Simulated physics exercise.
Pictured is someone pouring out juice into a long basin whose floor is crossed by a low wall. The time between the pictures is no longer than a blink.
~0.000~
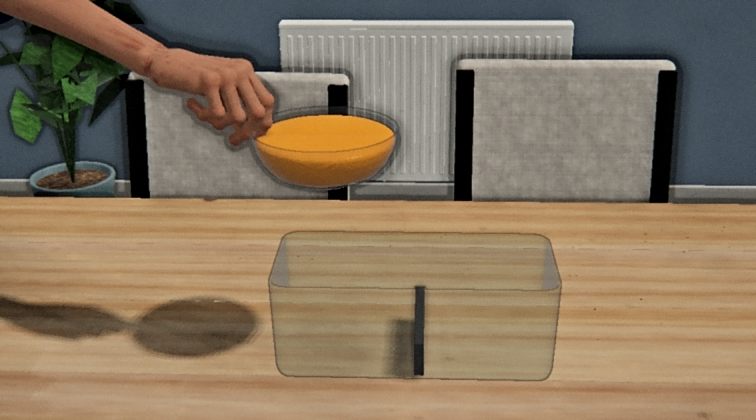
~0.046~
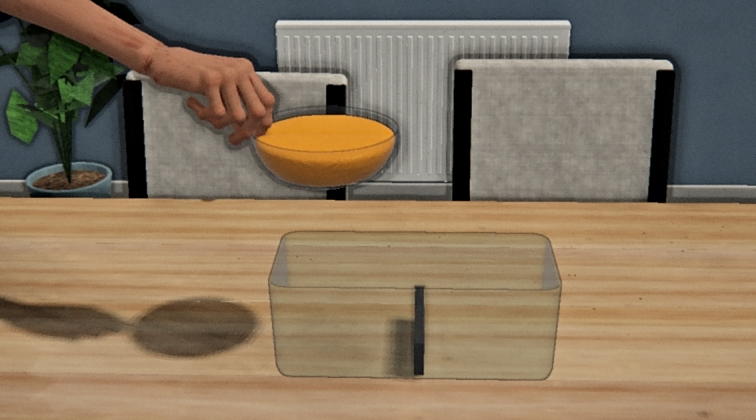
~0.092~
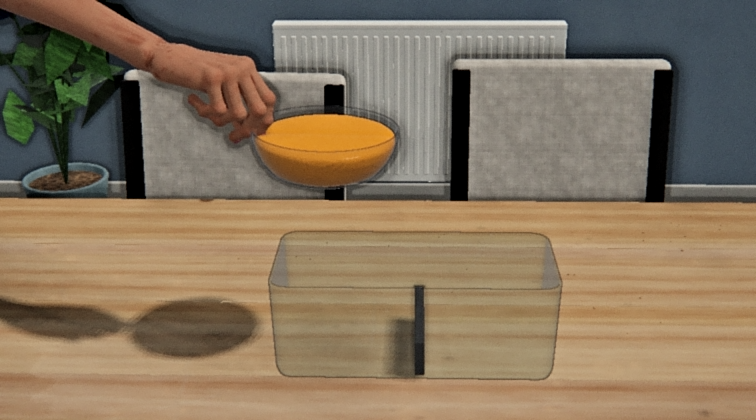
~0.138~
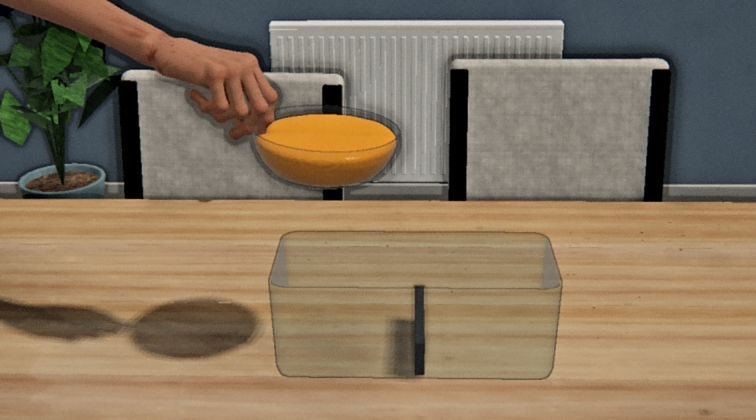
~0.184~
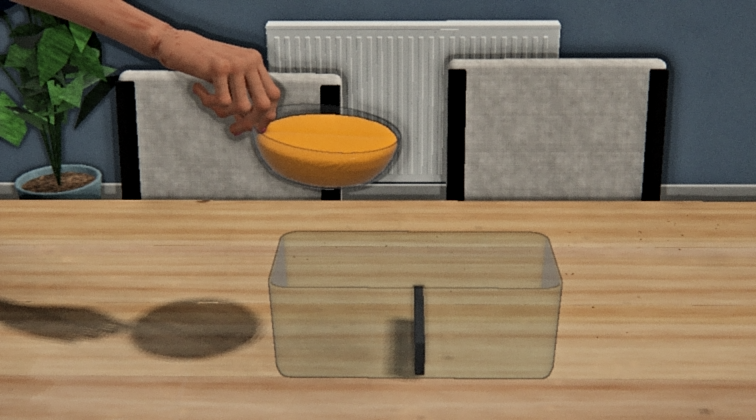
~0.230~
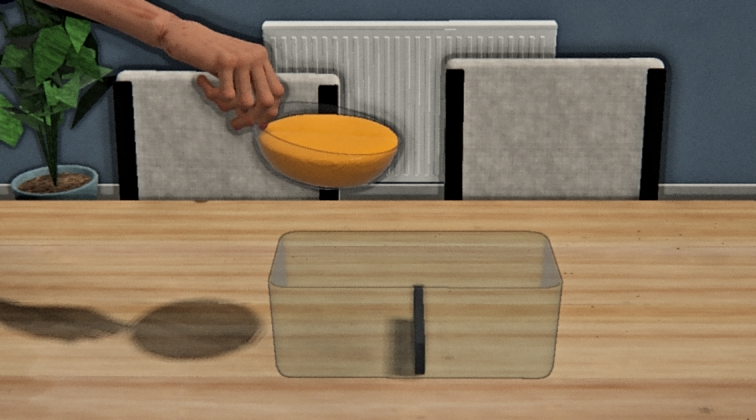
At first, a hand from the upper left holds a clear bowl of orange juice level above a long, empty, see-through basin with a low dark wall across its floor. Then the hand slowly tilts the bowl slightly down to the right, while the juice stays inside and the basin remains still on the wooden table.
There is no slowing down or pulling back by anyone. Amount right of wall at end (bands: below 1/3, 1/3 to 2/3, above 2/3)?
Above 2/3.
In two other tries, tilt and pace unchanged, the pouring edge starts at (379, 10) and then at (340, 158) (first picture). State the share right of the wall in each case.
One after the other: 75 %, 5 %.
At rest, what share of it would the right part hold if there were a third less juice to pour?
Close to 70 per cent.
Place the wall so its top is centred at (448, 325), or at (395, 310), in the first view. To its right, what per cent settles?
55 % then 90 %, approximately.
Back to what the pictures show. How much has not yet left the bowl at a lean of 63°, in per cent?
About 35 % remains.
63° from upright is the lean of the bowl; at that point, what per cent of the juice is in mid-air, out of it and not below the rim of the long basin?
It comes to around 40 per cent.
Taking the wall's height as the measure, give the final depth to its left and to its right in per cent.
Once it settles, the left reaches around 10 and the right around 60.
A moment on, the bowl is tipped part way and 33 per cent is still to pour, 1 is left of the wall and 25 right of it.
Next, the bowl is tipped on its side and 2 per cent is still to pour, 15 is left of the wall and 79 right of it.
Then the bowl is tipped on its side and 0 per cent is still to pour, 20 is left of the wall and 79 right of it.
Later the bowl is tipped on its side and 0 per cent is still to pour, 20 is left of the wall and 79 right of it.
In the end 20 per cent lies left of the wall, 79 right of it and 0 outside.
